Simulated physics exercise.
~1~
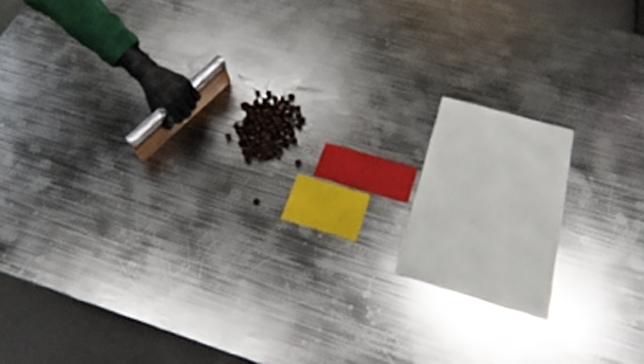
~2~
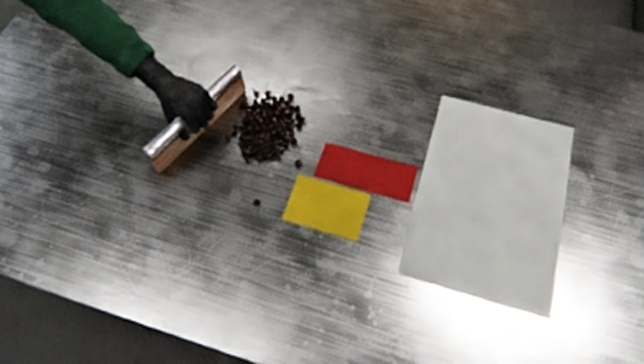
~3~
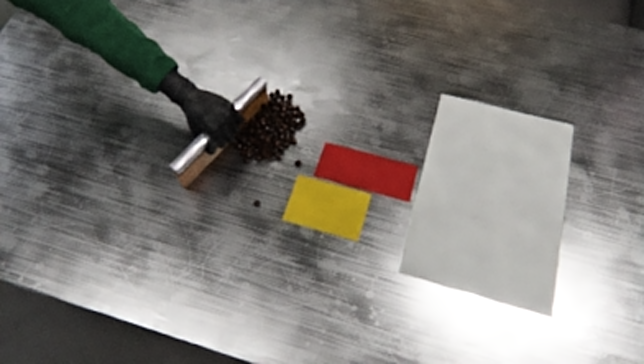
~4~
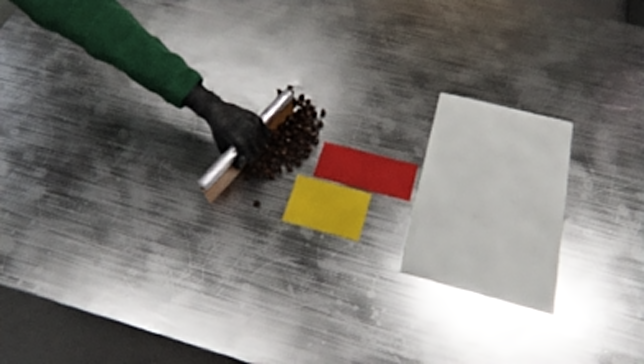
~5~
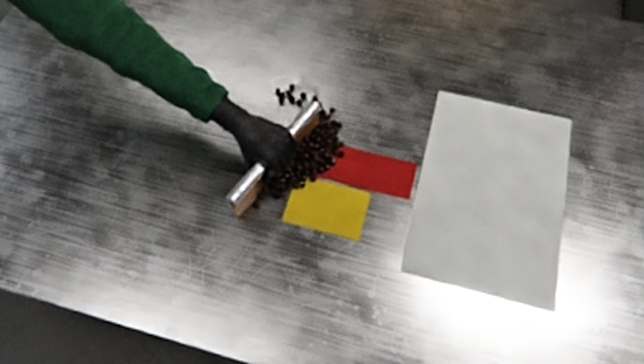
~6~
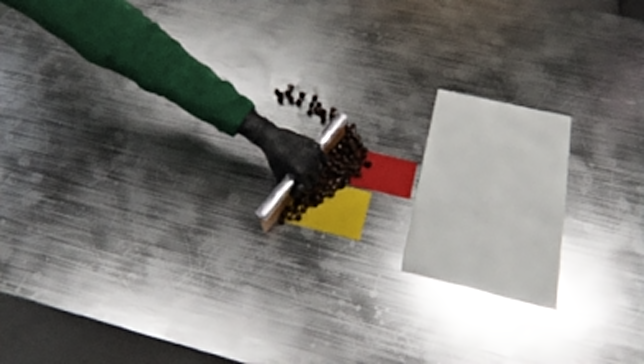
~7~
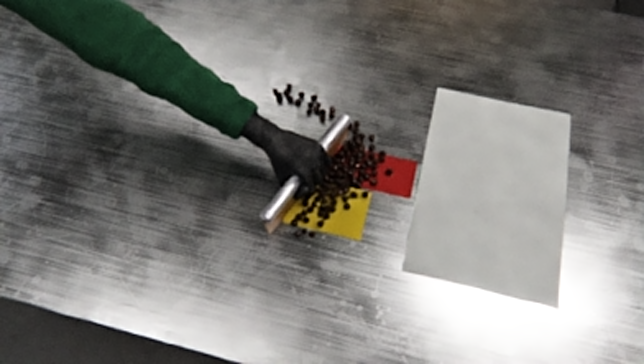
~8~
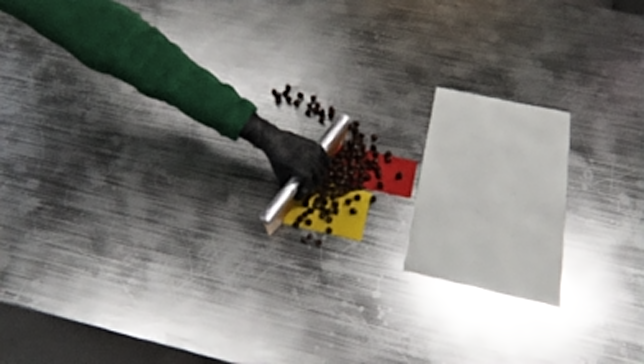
At first, a dark-gloved hand in a green sleeve holds a wide scraper to the left of a heap of small dark brown balls on a brushed metal surface. Red, yellow and white sheets lie to the right. The hand slides the scraper right and slightly down until it meets the heap and pushes it along. A few balls slip past the upper end and stay behind as the rest move onto the red and yellow sheets. The scraper then halts, and the balls spread loosely ahead of it. Finally, they lie scattered over both coloured sheets and the bare metal, while the white sheet remains empty.
